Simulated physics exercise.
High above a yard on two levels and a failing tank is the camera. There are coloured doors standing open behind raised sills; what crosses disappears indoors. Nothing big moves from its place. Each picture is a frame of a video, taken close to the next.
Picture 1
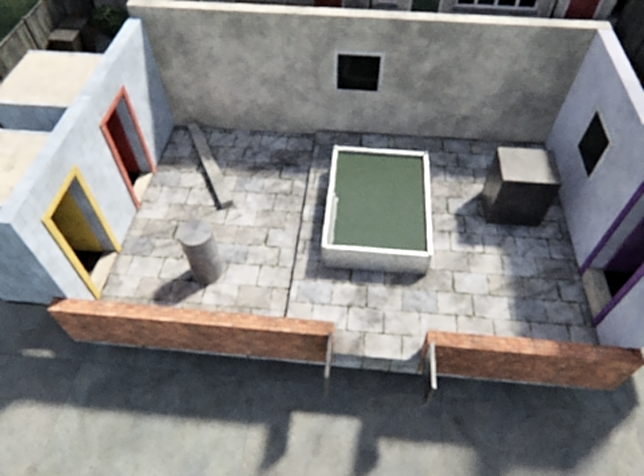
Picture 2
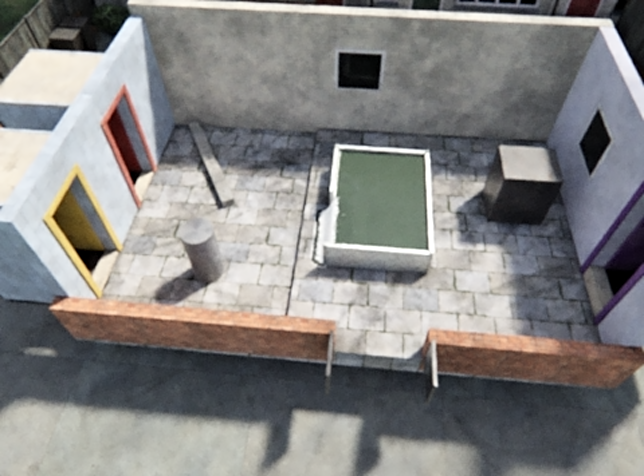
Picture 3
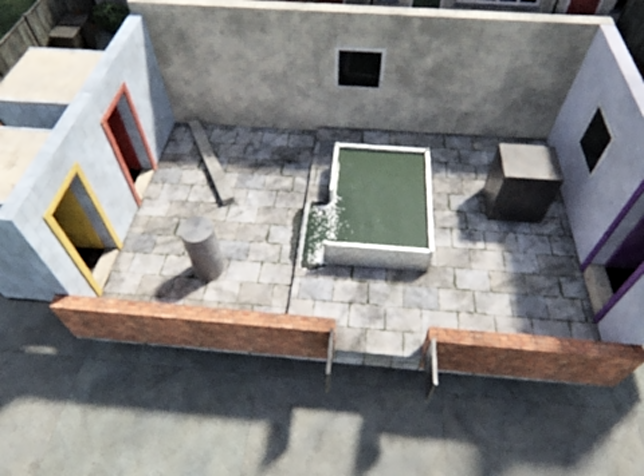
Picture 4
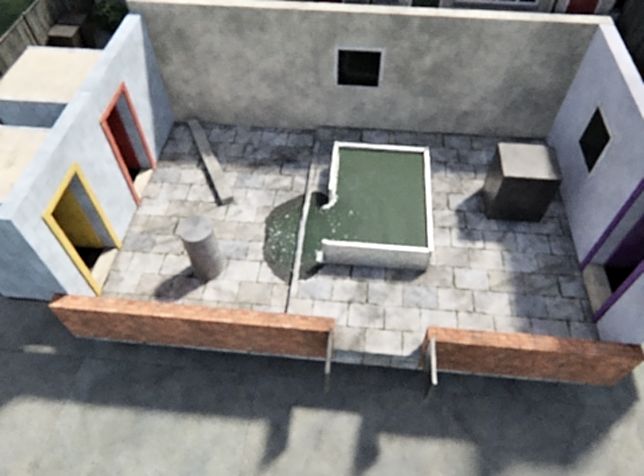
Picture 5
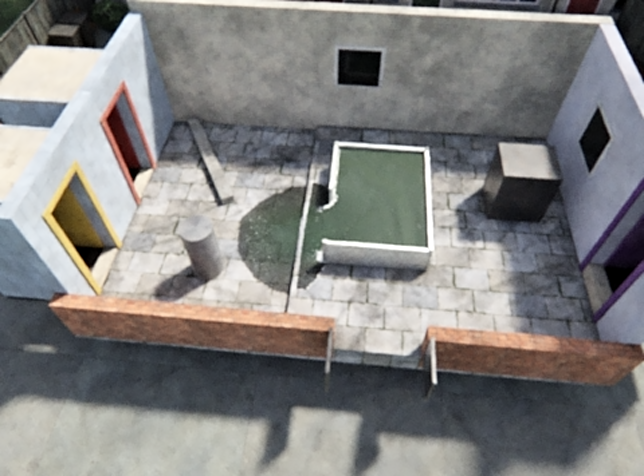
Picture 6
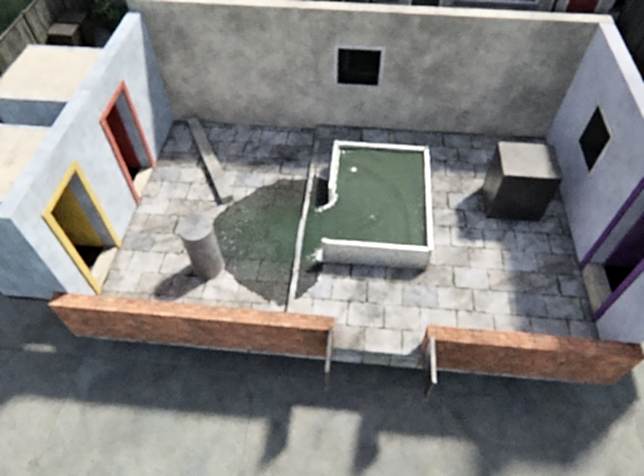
In a walled, paved yard with coloured doorways, a tank of green water broke open on its left side, and the water poured out and spread left across the paving toward a round pillar.
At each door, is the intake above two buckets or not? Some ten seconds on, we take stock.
Yellow door: Above, red door: Above, purple door: Not above.
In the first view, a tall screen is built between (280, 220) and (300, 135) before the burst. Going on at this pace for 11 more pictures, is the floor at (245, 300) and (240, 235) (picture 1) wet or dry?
Inundated; inundated.
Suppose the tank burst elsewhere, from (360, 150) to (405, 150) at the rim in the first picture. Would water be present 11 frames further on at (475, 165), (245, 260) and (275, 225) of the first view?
The first spot is swamped, the second spared, the third spared.
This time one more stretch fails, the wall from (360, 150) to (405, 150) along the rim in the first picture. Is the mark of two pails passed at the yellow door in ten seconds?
As for the yellow door, it stays below the mark.
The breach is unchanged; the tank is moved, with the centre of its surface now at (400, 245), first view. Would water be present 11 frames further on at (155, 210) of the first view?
At that place: Wet.
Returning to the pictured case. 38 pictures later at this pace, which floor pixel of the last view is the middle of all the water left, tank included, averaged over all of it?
I'd point to (254, 219).
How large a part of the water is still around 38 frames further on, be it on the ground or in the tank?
About 88 per cent.
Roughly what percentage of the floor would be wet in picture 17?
Estimate: Some 30 in a hundred.
A moment on, water covers 20 % of the floor; the yellow door not reached, the red door not reached, the purple door not reached.
Next, water covers 30 % of the floor; the yellow door under two buckets in, the red door under two buckets in, the purple door not reached.
Then, water covers 40 % of the floor; the yellow door over two buckets in, the red door over two buckets in, the purple door not reached.
Later, water covers 40 % of the floor; the yellow door far over two buckets in, the red door far over two buckets in, the purple door not reached.
In the end, water covers 45 % of the floor; the yellow door far over two buckets in, the red door far over two buckets in, the purple door not reached.
